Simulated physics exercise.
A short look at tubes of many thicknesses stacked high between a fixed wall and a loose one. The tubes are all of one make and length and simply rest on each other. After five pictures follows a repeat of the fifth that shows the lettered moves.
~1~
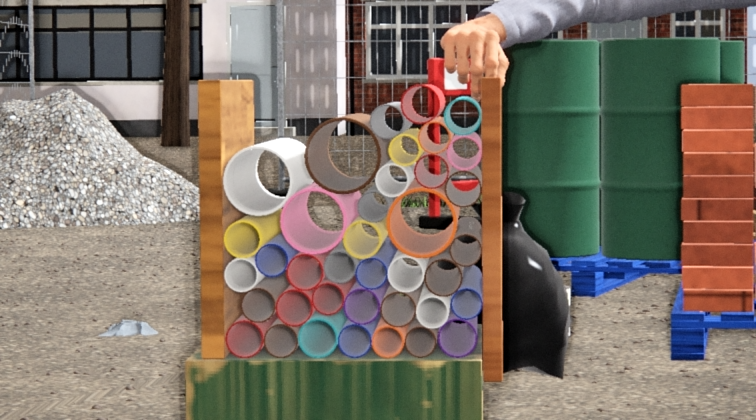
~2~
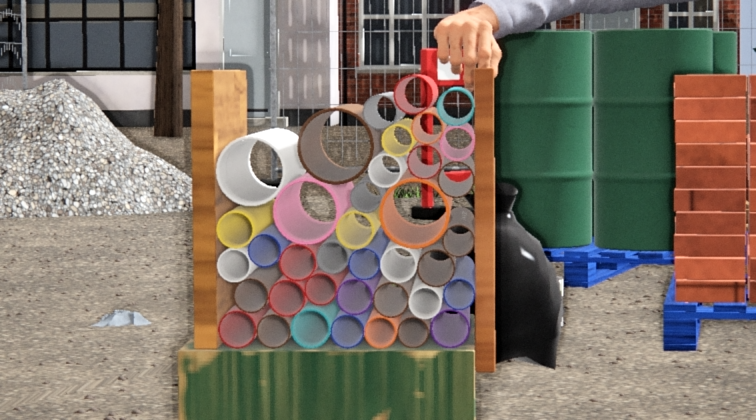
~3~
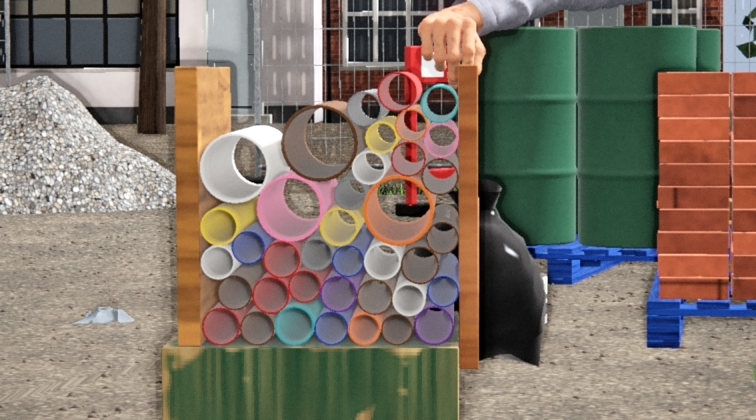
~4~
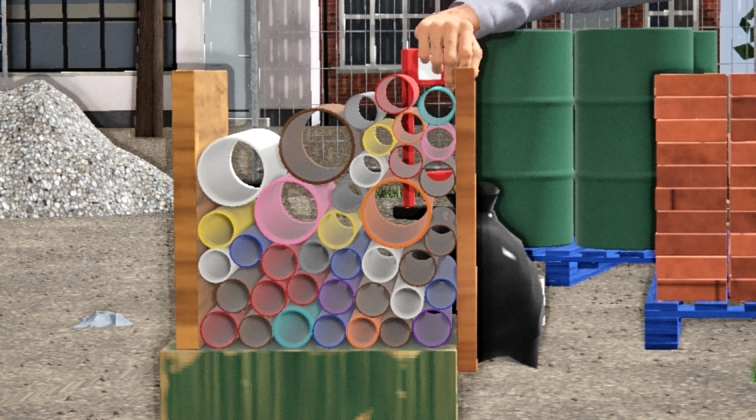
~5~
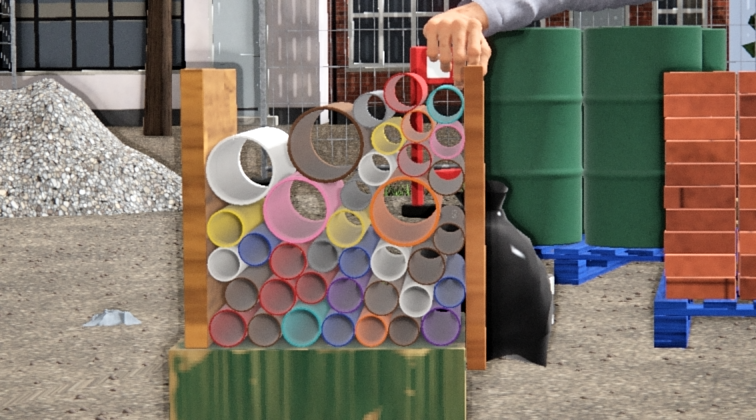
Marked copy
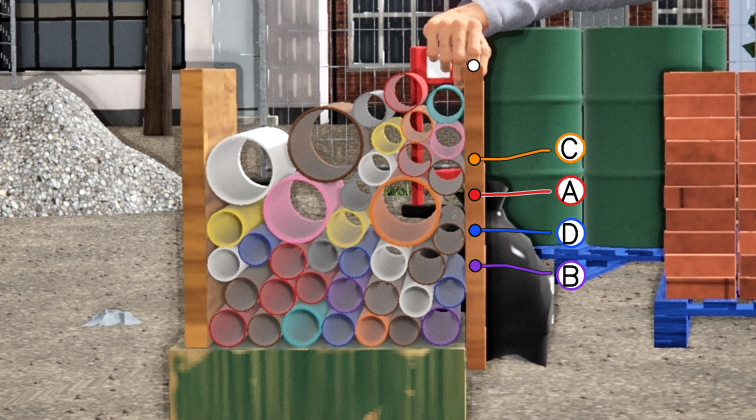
The view sways slightly as a hand stays on the right post beside still, stacked tubes.
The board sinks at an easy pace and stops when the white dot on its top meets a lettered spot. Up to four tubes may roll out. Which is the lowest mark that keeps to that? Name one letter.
A is the limit.
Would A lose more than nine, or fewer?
It loses fewer than nine.
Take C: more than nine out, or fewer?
It loses fewer than nine.
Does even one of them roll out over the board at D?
Yes.
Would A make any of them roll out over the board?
At A: Yes.
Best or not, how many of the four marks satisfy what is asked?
The number is two.
On the marked copy, A at (475, 195); B at (476, 266); C at (475, 159); D at (475, 231); the white dot at (474, 65).
Taking A. A third of the way, top of the board (464, 127).
Two thirds of the way, top of the board (465, 194).
When it is over, top of the board (465, 195), four out over the board.
As for the rest, B more than four out over the board; C one out over the board; D more than four out over the board.
